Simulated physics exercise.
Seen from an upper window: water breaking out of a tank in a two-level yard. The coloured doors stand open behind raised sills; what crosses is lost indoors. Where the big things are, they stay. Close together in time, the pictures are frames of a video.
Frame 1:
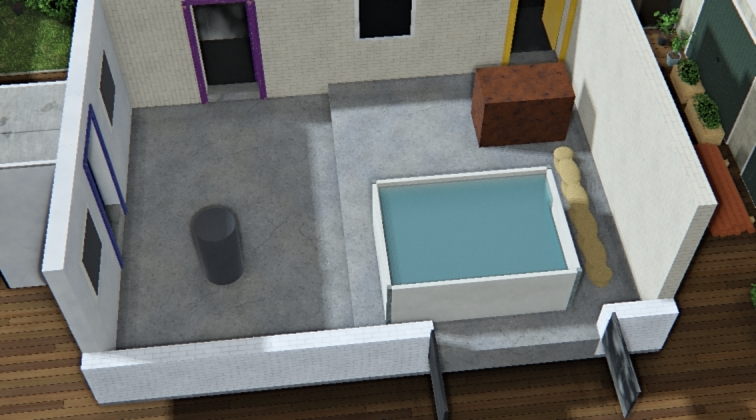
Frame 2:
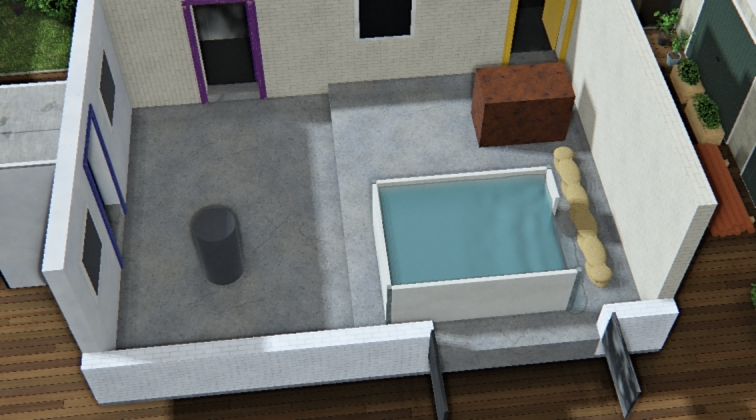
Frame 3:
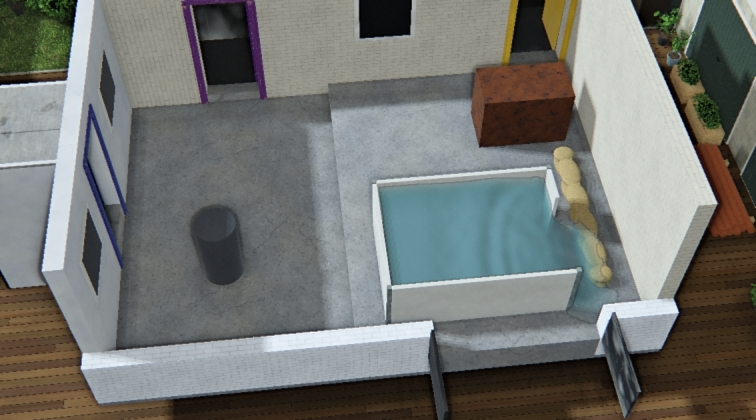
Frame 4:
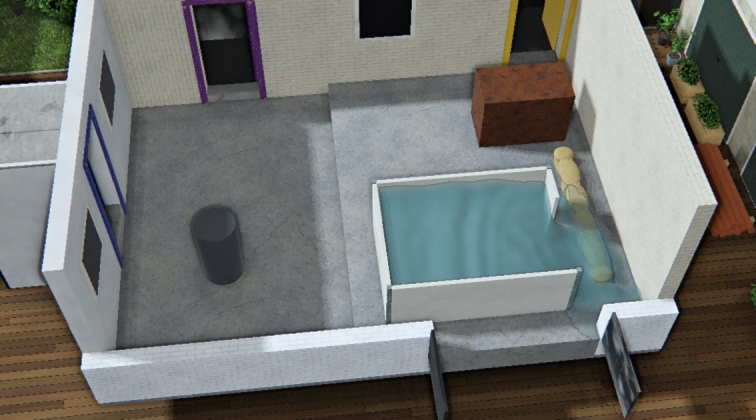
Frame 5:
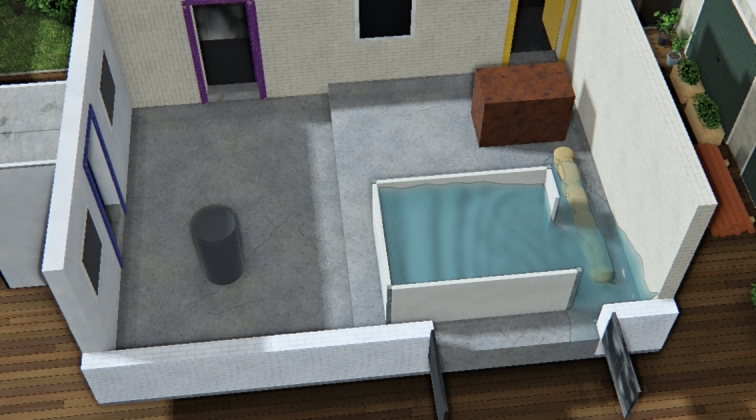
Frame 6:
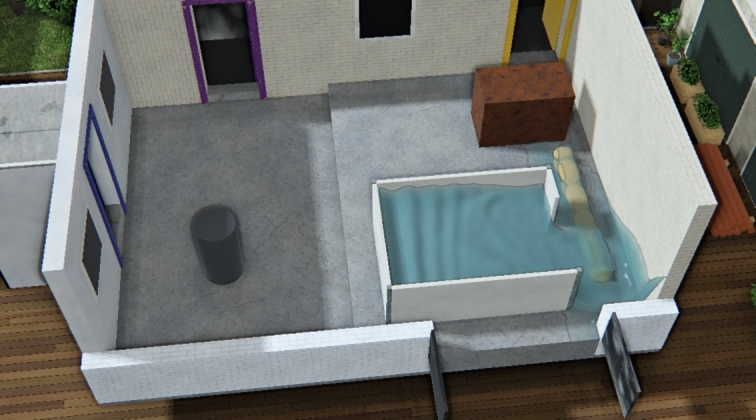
The large white-walled tank of still water in the yard broke open on its right side, and water poured out through the gap, washed around the lumpy tan sacks and spread along the right wall.
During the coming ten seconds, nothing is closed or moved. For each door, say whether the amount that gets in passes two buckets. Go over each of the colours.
In order: The purple door receives no more than two buckets; the blue door receives no more than two buckets; the yellow door receives more than two buckets.
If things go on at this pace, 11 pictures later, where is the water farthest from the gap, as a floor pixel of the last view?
Near (562, 67).
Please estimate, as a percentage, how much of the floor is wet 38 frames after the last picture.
It works out to about 85 in a hundred.
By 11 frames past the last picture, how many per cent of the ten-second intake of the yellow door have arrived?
It should be near 0 percent of the ten-second total.
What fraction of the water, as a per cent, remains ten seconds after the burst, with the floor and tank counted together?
My estimate is some 72 percent.
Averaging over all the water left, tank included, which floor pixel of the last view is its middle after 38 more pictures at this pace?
At roughly (439, 215).
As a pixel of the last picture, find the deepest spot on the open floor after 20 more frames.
Deepest spot: Near (562, 67).
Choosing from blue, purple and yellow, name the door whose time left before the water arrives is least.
It's the yellow-painted one.
A moment on, water covers 15 % of the floor; the purple door not reached, the blue door not reached, the yellow door not reached.
Next, water covers 25 % of the floor; the purple door not reached, the blue door not reached, the yellow door under two buckets in.
Then, water covers 50 % of the floor; the purple door not reached, the blue door not reached, the yellow door far over two buckets in.
Later, water covers 85 % of the floor; the purple door wet at the sill, nothing in, the blue door wet at the sill, nothing in, the yellow door far over two buckets in.
In the end, water covers 90 % of the floor; the purple door wet at the sill, nothing in, the blue door wet at the sill, nothing in, the yellow door far over two buckets in.
